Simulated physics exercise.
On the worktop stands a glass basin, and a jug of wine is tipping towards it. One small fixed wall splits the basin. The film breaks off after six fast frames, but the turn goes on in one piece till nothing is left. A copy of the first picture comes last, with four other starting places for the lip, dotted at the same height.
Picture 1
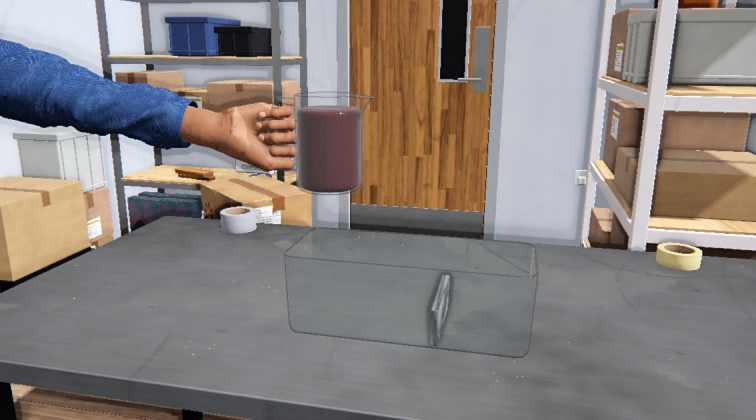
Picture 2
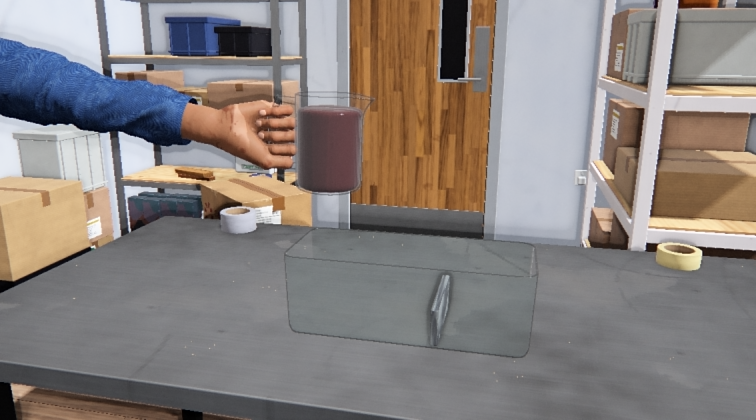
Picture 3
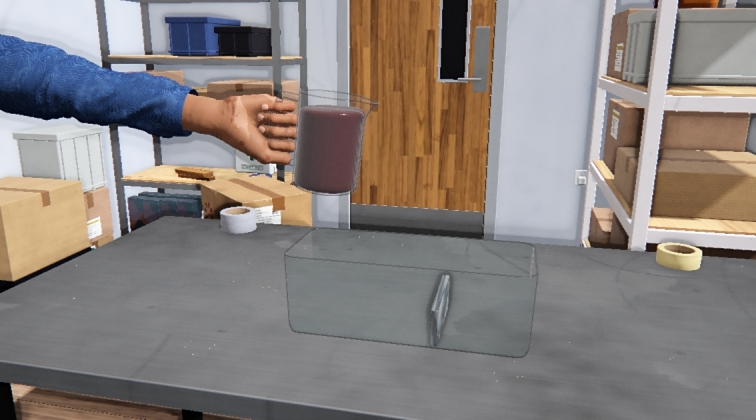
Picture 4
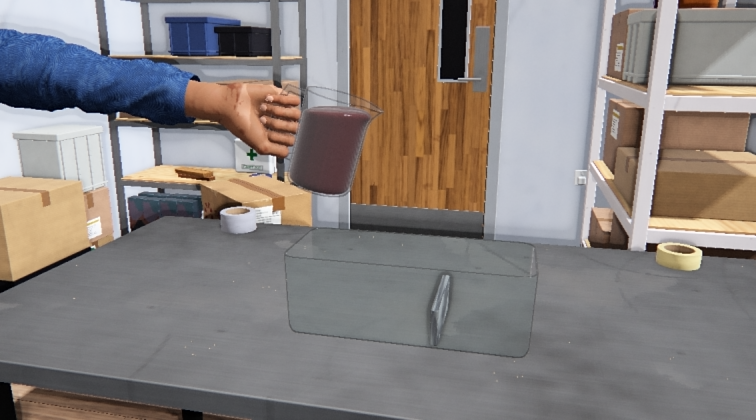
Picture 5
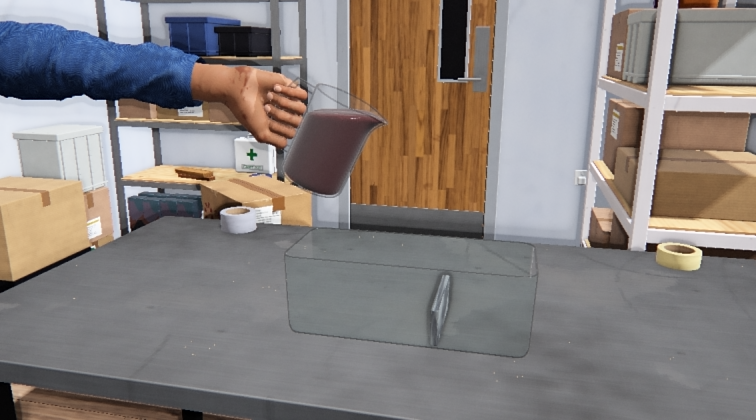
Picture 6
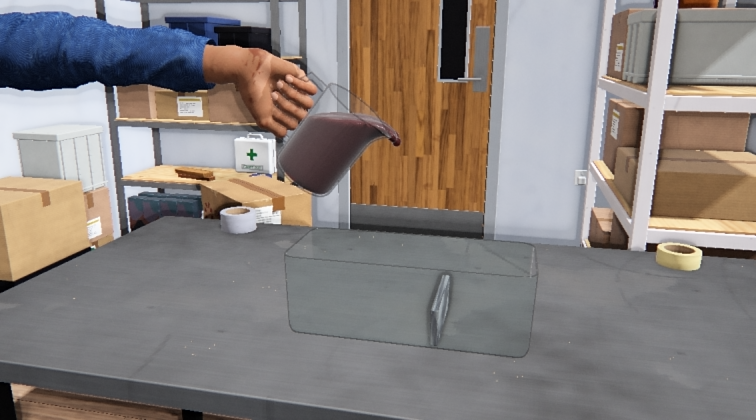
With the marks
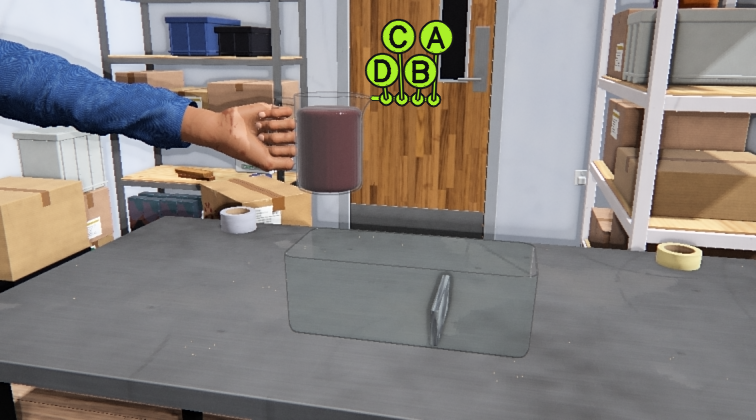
In a storeroom, a hand held a glass jug of dark red liquid above a clear basin on a grey worktop, then gradually tilted it rightward until a little liquid came over the lip.
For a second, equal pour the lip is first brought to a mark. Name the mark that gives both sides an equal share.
D beats the others.
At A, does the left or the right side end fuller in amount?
The right one.
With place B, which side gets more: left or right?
More ends on the right.
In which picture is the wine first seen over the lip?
In picture 6.
On the marked copy, A at (433, 99); B at (417, 99); C at (401, 98); D at (386, 98).
With A, about 7 % ends left of the wall and 90 % right of it.
With B, about 5 % ends left of the wall and 93 % right of it.
With C, about 21 % ends left of the wall and 77 % right of it.
With D, about 55 % ends left of the wall and 44 % right of it.
